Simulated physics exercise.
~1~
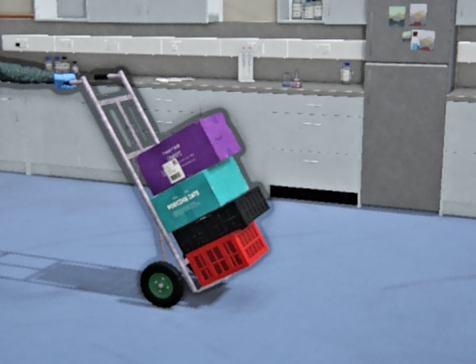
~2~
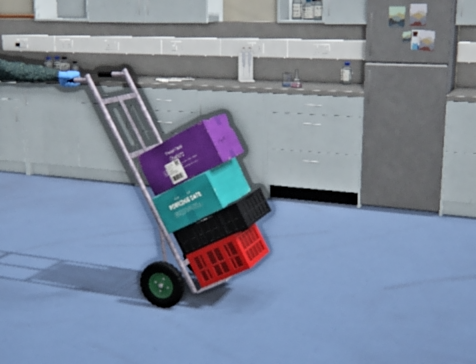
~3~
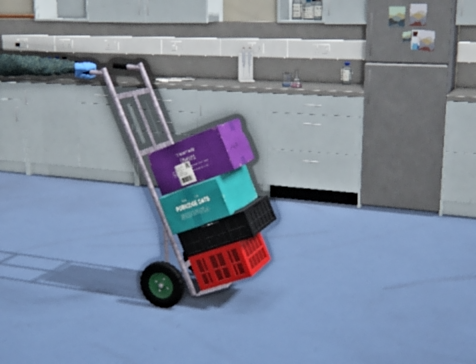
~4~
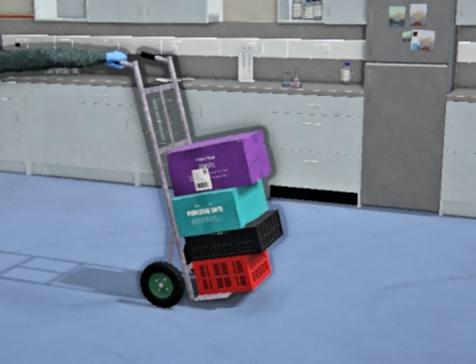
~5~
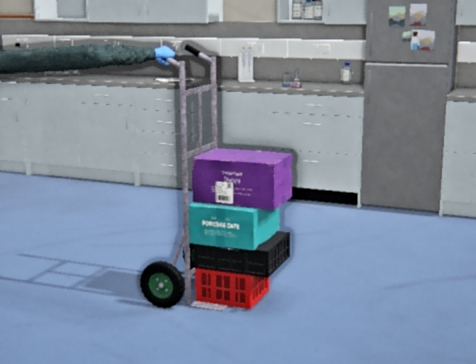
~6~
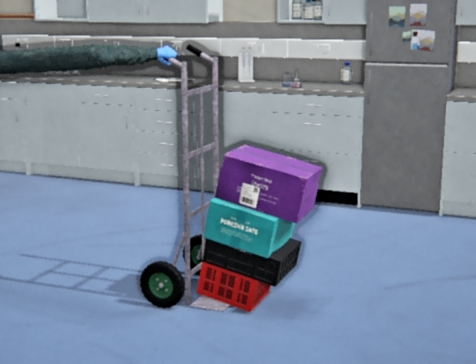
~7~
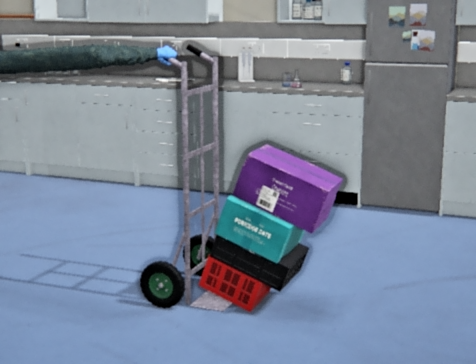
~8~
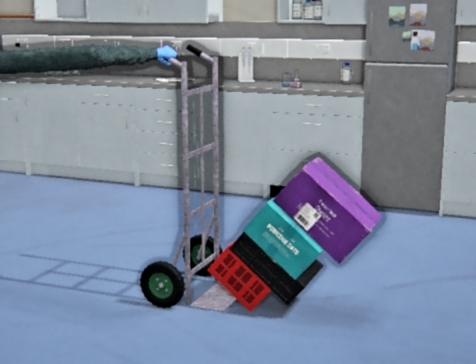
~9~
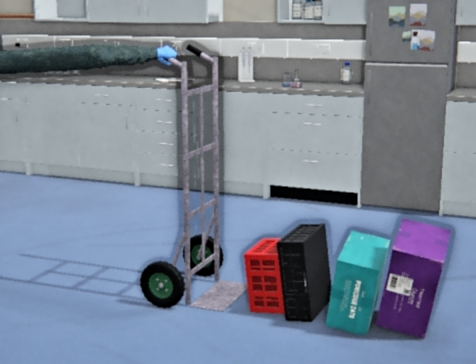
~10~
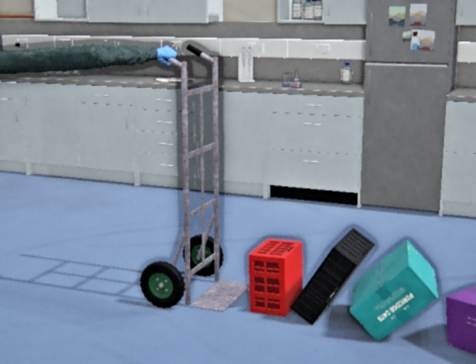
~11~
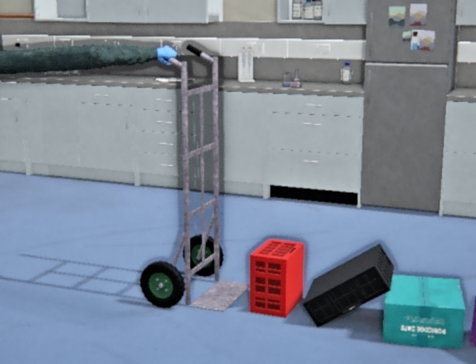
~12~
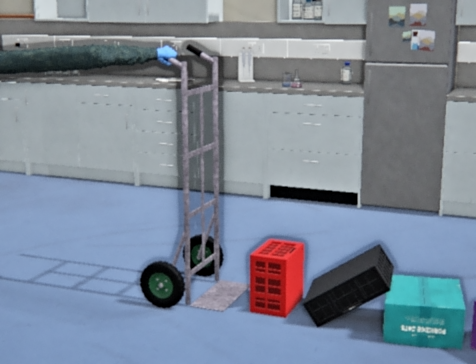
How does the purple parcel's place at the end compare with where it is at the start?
At the start it sits on top of the stack on the tilted sack truck. By the end it is down on the floor at the far right, beyond the turquoise box and mostly out of view.
In a room with a blue floor and a long grey counter, a blue-gloved hand holds a sack truck tilted back to the left, stacked with a red crate, a black crate, a turquoise box and a purple parcel. The arm swings the truck upright and holds it there. The stack keeps going, tipping forward to the right off the truck. The load spills and spreads across the floor. The red crate ends on its side near the truck, the black crate leans against it, and the turquoise box rests beyond, with the purple parcel farthest right.
